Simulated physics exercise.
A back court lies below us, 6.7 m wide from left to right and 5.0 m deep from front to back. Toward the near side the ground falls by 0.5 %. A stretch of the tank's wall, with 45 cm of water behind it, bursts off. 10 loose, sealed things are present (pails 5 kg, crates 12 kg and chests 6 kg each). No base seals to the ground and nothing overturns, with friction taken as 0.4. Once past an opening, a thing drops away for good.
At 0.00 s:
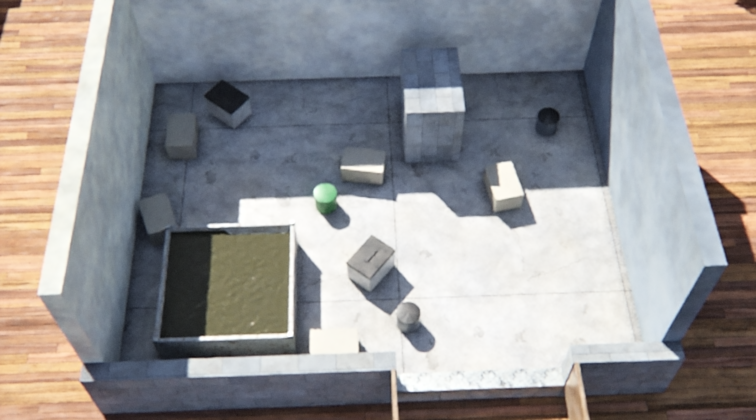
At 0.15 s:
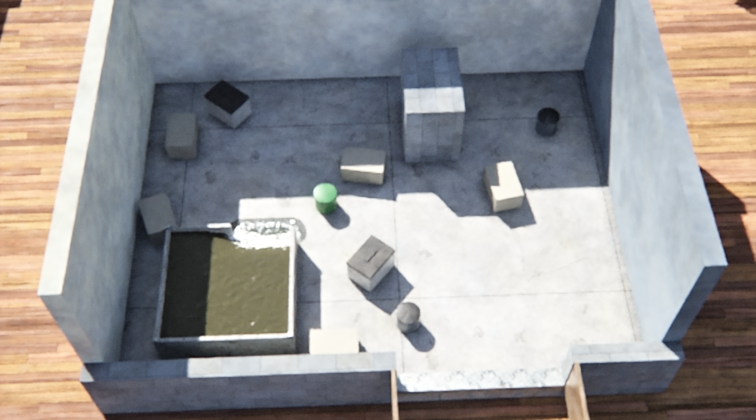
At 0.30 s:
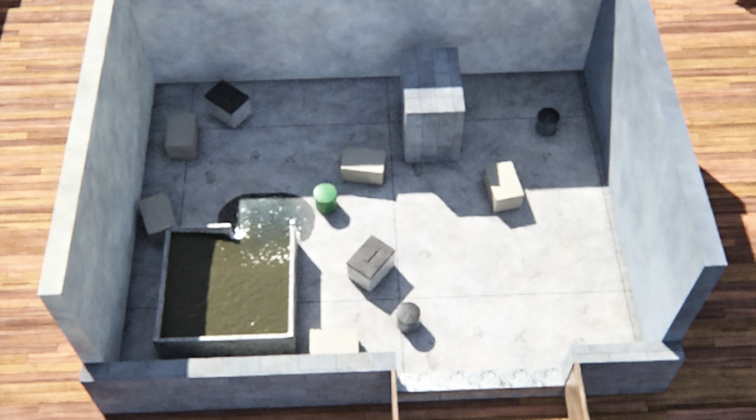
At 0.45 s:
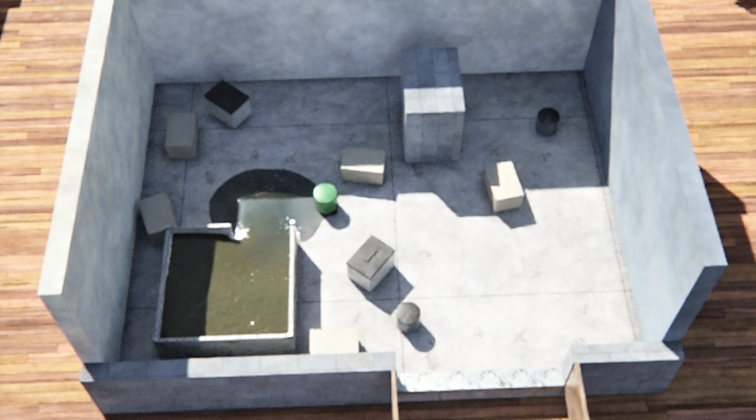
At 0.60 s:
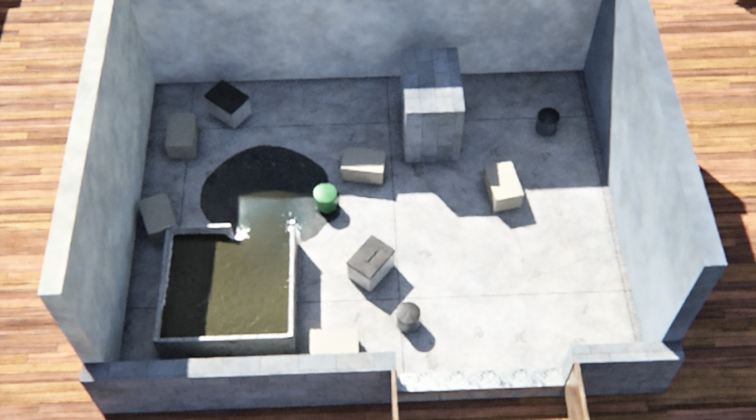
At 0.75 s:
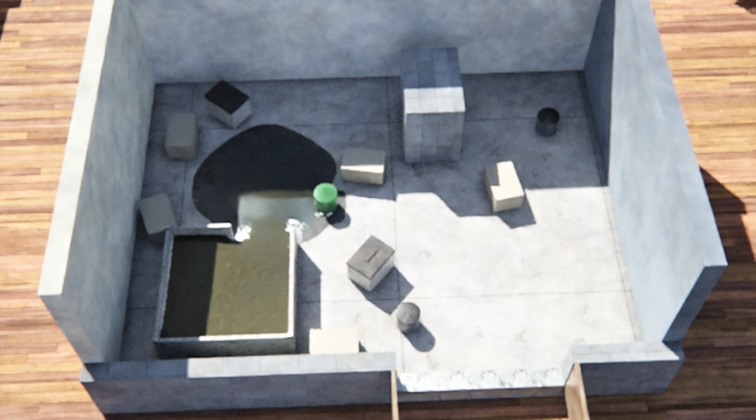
Water bursts from the tank's far wall and spreads across the court around the green pail.
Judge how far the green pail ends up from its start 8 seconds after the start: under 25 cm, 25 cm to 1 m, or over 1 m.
It'll be greatly displaced.
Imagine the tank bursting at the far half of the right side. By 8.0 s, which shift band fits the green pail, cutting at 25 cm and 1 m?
What happens next is that the green pail does not really budge.
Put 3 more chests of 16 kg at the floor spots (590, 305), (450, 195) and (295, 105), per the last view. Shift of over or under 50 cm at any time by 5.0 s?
Taking them in order: Not far enough, not far enough and far enough.
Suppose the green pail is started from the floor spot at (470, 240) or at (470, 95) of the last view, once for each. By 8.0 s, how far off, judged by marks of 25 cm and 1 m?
From the first spot it does not really budge, and from the second it drifts partway.
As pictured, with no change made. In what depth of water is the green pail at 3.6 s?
Around 1 cm.
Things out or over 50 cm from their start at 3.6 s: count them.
I make it 3 by then.
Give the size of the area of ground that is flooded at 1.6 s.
About 11.0 m2.
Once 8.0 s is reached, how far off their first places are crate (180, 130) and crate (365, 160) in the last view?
In that order: 100 cm, 80 cm.
After 1.6 s the green pail is near (384, 181), 0.8 m from its start, aground; 0 of 10 are out; 0 afloat.
After 3.6 s the green pail is near (423, 183), 1.4 m from its start, aground; 0 of 10 are out; 2 afloat.
After 5.6 s the green pail is near (423, 183), 1.4 m from its start, aground; 0 of 10 are out; 2 afloat.
After 8.0 s the green pail is near (427, 185), 1.4 m from its start, aground; 0 of 10 are out; 3 afloat.
